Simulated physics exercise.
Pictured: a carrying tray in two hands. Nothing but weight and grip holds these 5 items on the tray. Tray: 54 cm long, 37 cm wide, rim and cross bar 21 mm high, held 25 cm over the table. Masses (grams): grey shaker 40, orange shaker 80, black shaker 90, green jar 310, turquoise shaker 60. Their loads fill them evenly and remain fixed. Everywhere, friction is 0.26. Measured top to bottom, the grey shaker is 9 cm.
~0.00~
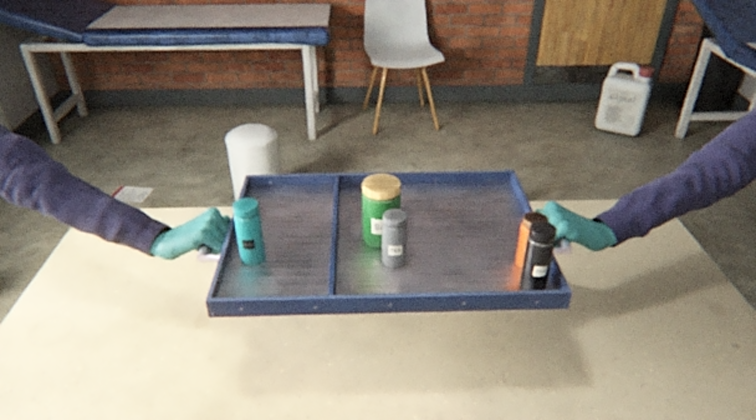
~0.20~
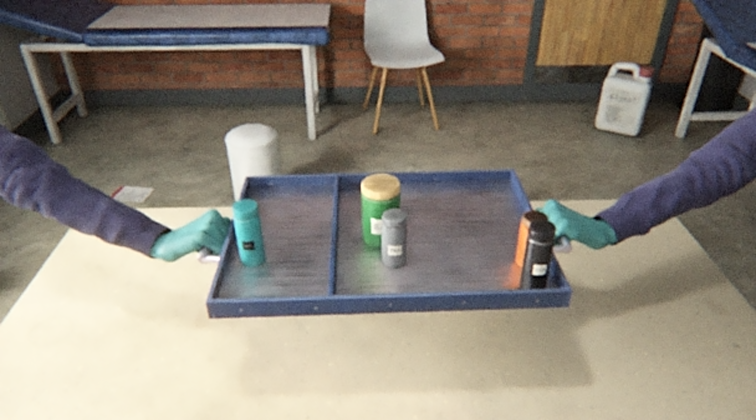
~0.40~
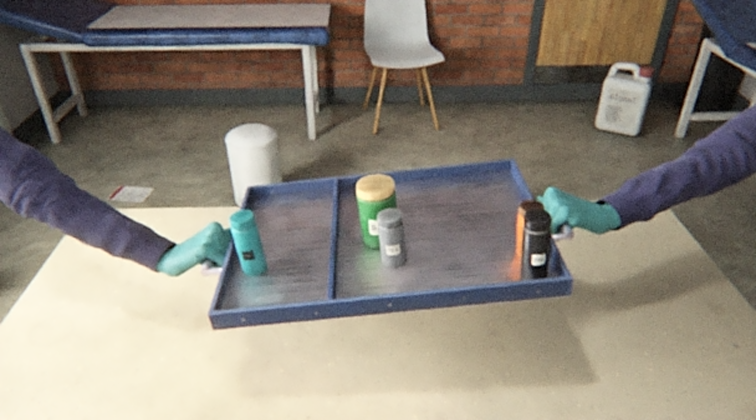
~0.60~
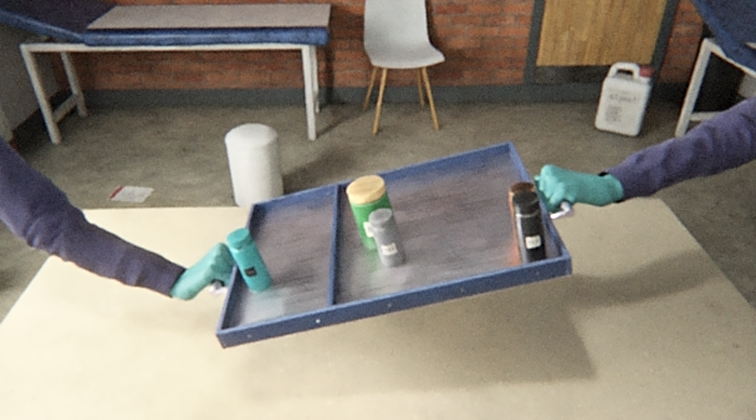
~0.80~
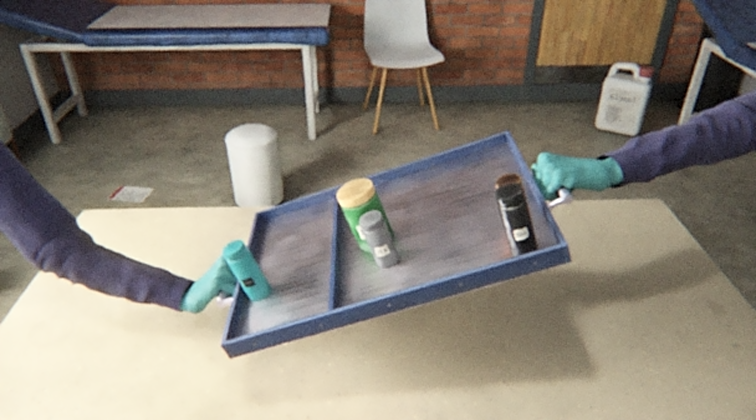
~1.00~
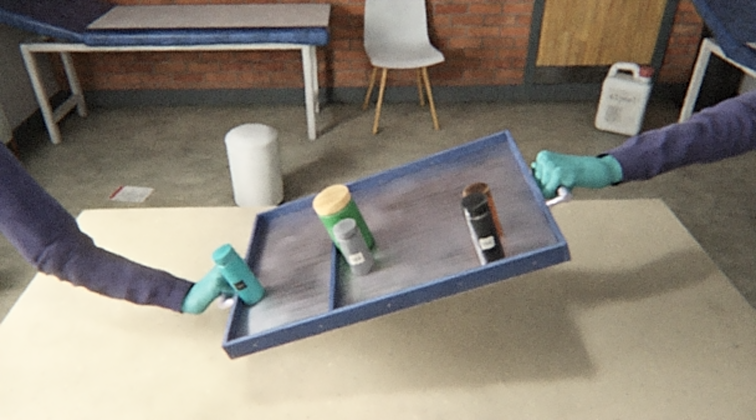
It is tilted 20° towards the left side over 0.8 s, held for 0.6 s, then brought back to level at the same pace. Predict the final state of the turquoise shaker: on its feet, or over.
On its feet.
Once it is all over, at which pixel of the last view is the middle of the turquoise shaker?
Roughly at pixel (236, 230).
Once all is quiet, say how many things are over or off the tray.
Total: 3.
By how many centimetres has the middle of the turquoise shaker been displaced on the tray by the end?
I'd put it at about 2 centimetres.
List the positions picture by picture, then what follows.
In the first picture, tray level; turquoise shaker (249, 232); grey shaker (395, 239).
In the second picture, tray level; black shaker (538, 257); green jar (381, 211).
In the third picture, tray at 6°, left edge down; grey shaker (392, 238).
In the fourth picture, tray at 14°, left edge down; black shaker (529, 229); green jar (374, 213).
In the fifth picture, tray at 19°, left edge down; grey shaker (380, 240).
In the sixth picture, tray at 20°, left edge down; turquoise shaker (239, 274) tipped 4° against what carries it; black shaker (483, 230) shifted 6 cm.
Around 1.20 s, tray at 20°, left edge down; turquoise shaker tipped 4° against what carries it near (239, 274); grey shaker tipped 17° against what carries it; black shaker shifted 15 cm.
Around 1.40 s, tray at 20°, left edge down; turquoise shaker tipped 4° against what carries it near (239, 274); grey shaker tipped 43° against what carries it; orange shaker tipped 8° against what carries it.
Around 1.60 s, tray at 19°, left edge down; turquoise shaker tipped 4° against what carries it near (238, 273); grey shaker on its side; orange shaker on its side.
Around 1.80 s, tray at 14°, left edge down; turquoise shaker shifted 2 cm near (238, 261); grey shaker on its side; orange shaker on its side.
Finally (2.8 s), on their side or leaning hard on the tray, grey shaker, orange shaker and black shaker; the other 2 still in place (within 5 cm). In the last view, turquoise shaker near (236, 230).
